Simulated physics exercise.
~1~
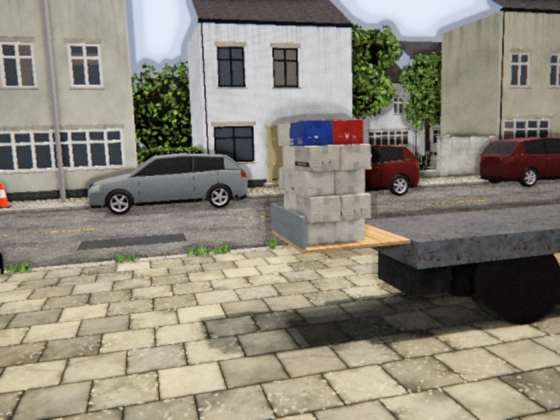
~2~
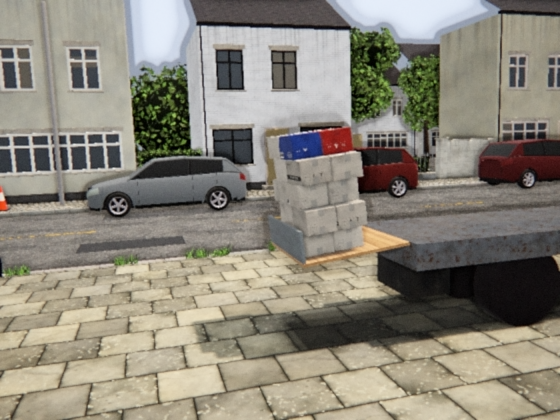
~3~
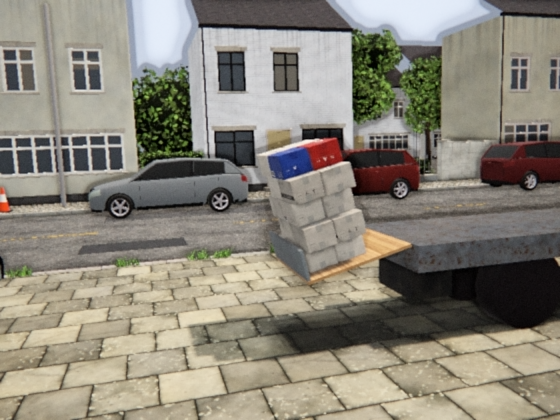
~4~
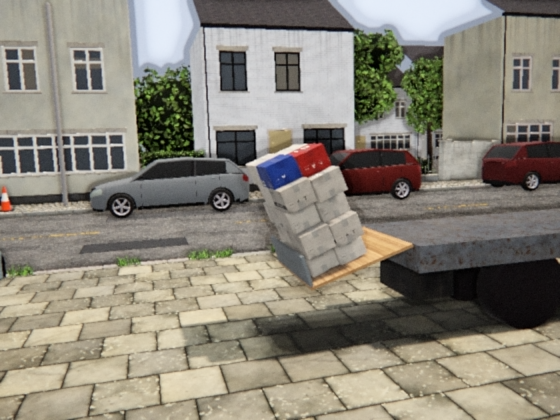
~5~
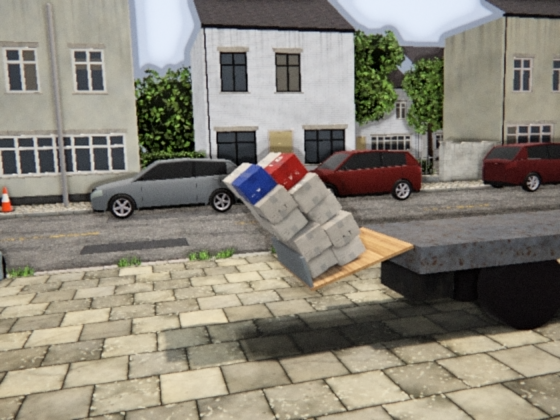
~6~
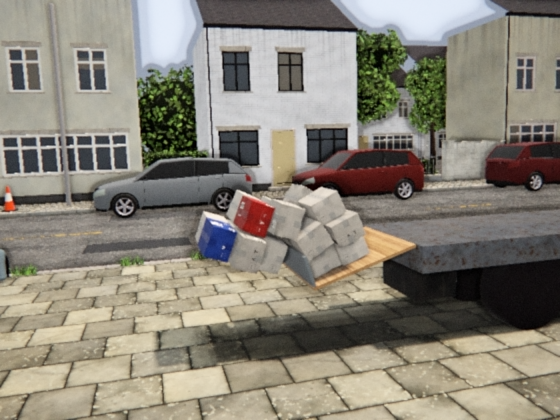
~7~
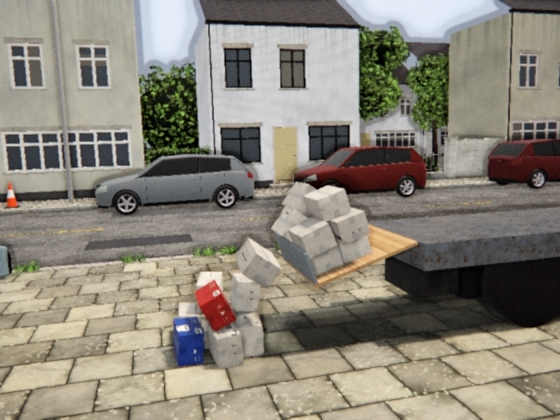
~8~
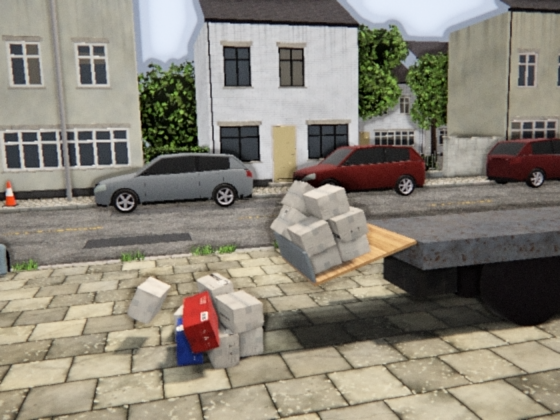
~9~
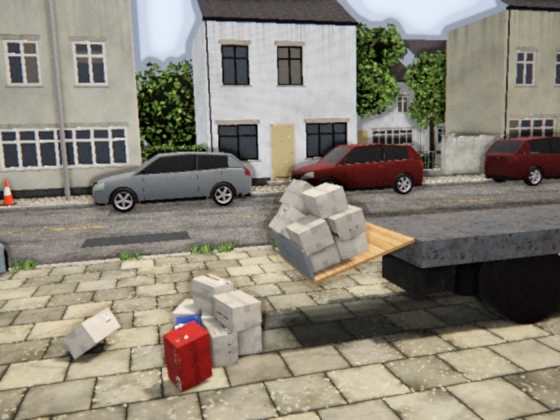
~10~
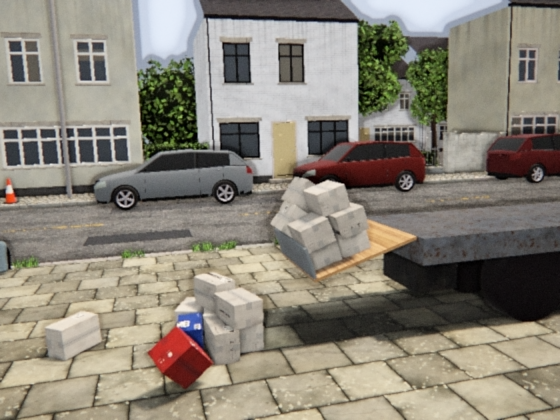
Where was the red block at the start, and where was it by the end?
At the start it sat on top of the stack on the flap, beside the blue one. By the end it was down at the paving to the left, tipped at an angle in front of the other fallen blocks.
